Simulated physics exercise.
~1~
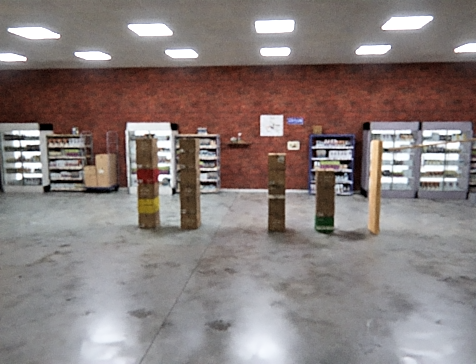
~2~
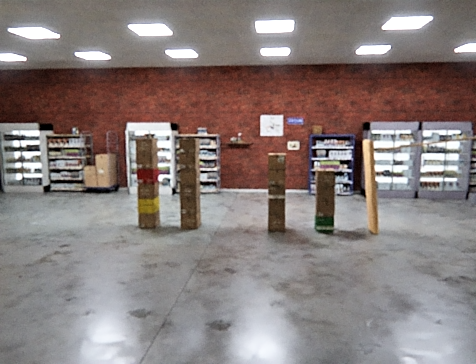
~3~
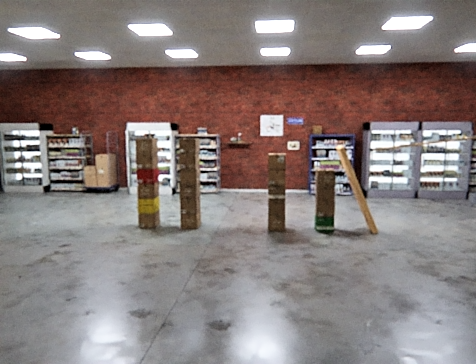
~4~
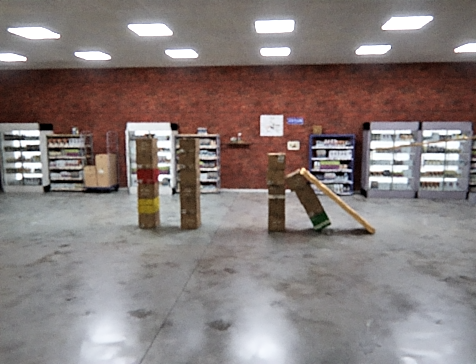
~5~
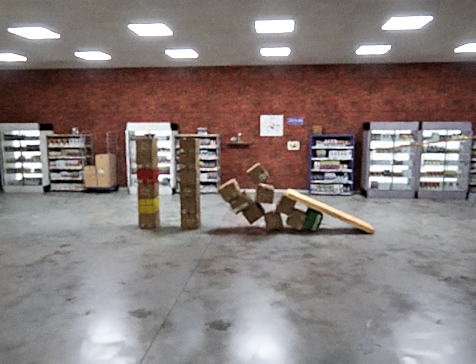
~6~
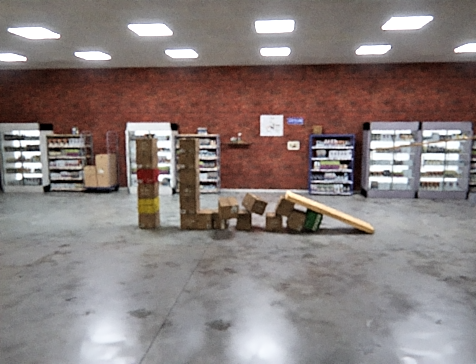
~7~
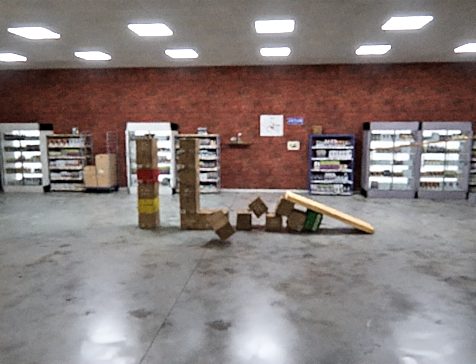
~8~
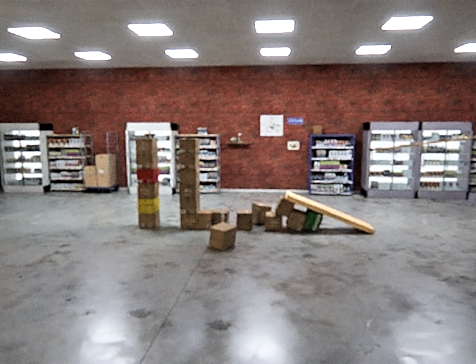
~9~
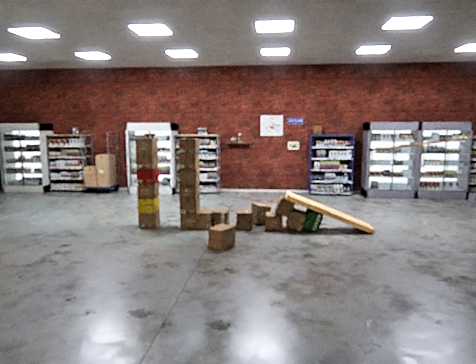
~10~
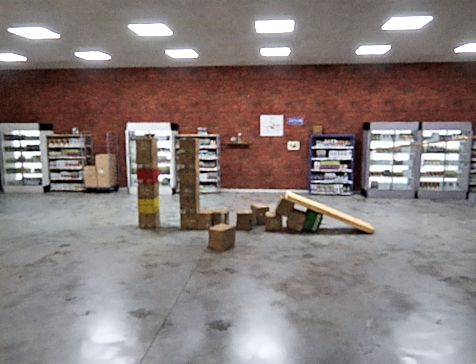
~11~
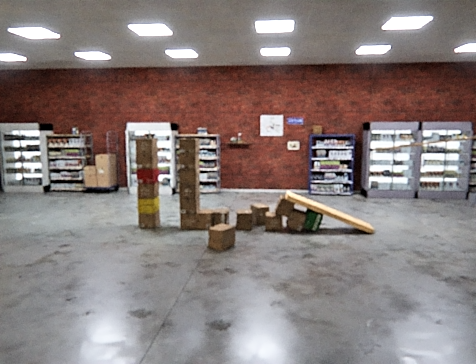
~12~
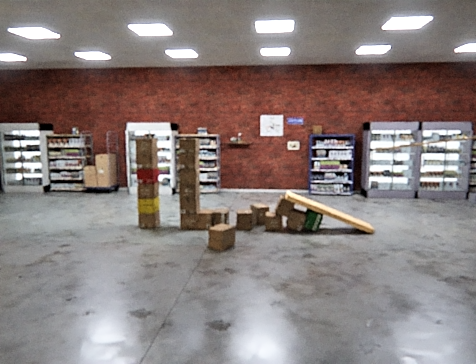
In a wide room with a brick wall, an upright board tipped left into a row of four carton stacks, toppling the nearest two. Cartons tumbled across the floor and settled, the board resting aslant on them, while the two left stacks stayed standing.
